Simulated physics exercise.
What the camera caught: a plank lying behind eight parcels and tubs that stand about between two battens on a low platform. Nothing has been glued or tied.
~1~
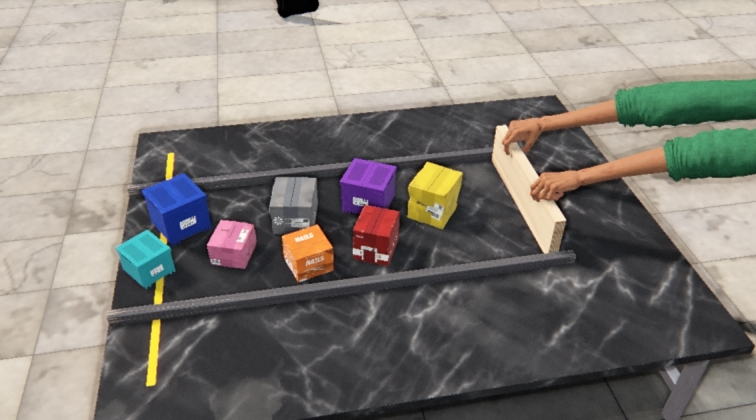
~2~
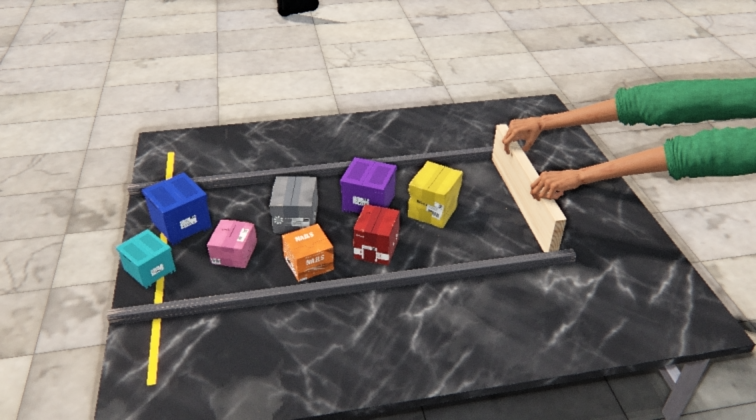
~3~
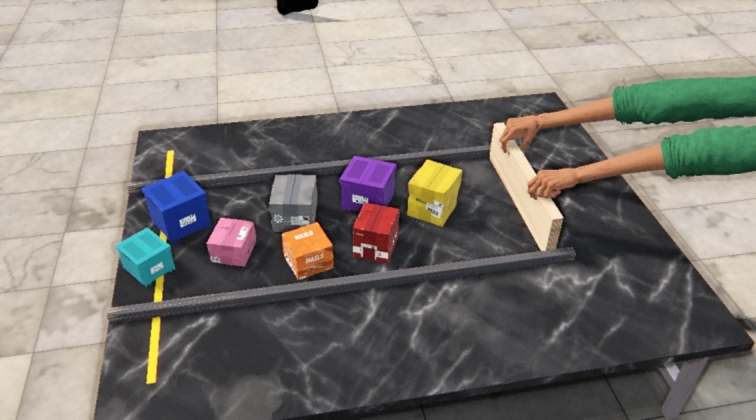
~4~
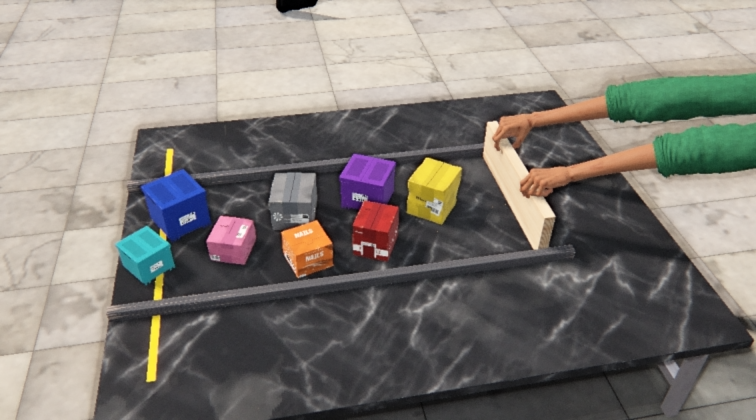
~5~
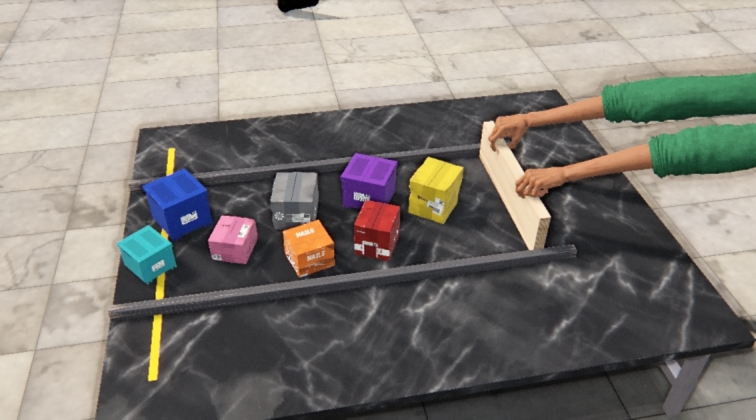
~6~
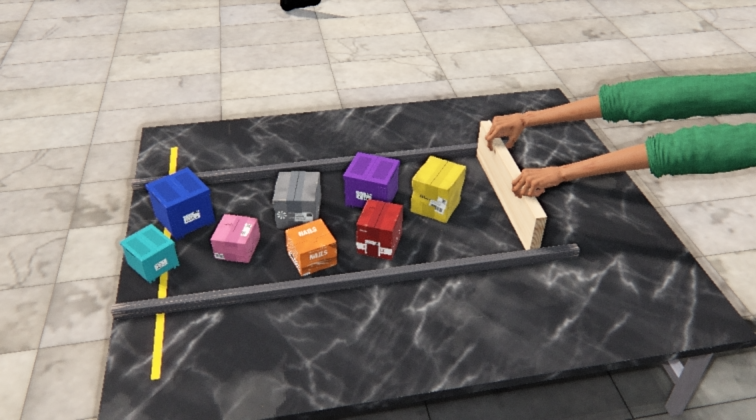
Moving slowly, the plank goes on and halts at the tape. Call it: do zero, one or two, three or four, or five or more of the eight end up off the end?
Five or more end up off it.
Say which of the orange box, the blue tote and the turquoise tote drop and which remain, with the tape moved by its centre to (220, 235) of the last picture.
Short version: The orange box sits tight, the blue tote heads down, the turquoise tote heads down.
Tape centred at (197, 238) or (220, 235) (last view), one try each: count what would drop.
In order, the counts are 3 and 2.
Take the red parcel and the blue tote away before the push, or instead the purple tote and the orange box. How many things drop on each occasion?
3 for the first case, 4 for the second.
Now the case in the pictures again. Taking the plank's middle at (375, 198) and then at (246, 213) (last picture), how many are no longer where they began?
First 4, after that 8.
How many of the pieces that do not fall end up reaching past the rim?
The count is 2.
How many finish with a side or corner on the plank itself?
Counting them up gives 3.
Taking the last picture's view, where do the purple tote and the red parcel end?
The purple tote settles near (139, 193); as for the red parcel, near (140, 266).
Early on, none off yet; turquoise tote at rest near (150, 254); blue tote at rest near (182, 204); pink parcel at rest near (236, 238).
A while later, none off yet; turquoise tote at rest near (150, 254); blue tote at rest near (182, 204); pink parcel moving near (233, 238).
Further along, none off yet; turquoise tote travelled about its own width near (119, 268); blue tote travelled about its own width near (118, 218); pink parcel travelled well along near (148, 246).
Finally, the number that fall off is five or more; lost, orange box, grey parcel, pink parcel, blue tote and turquoise tote.
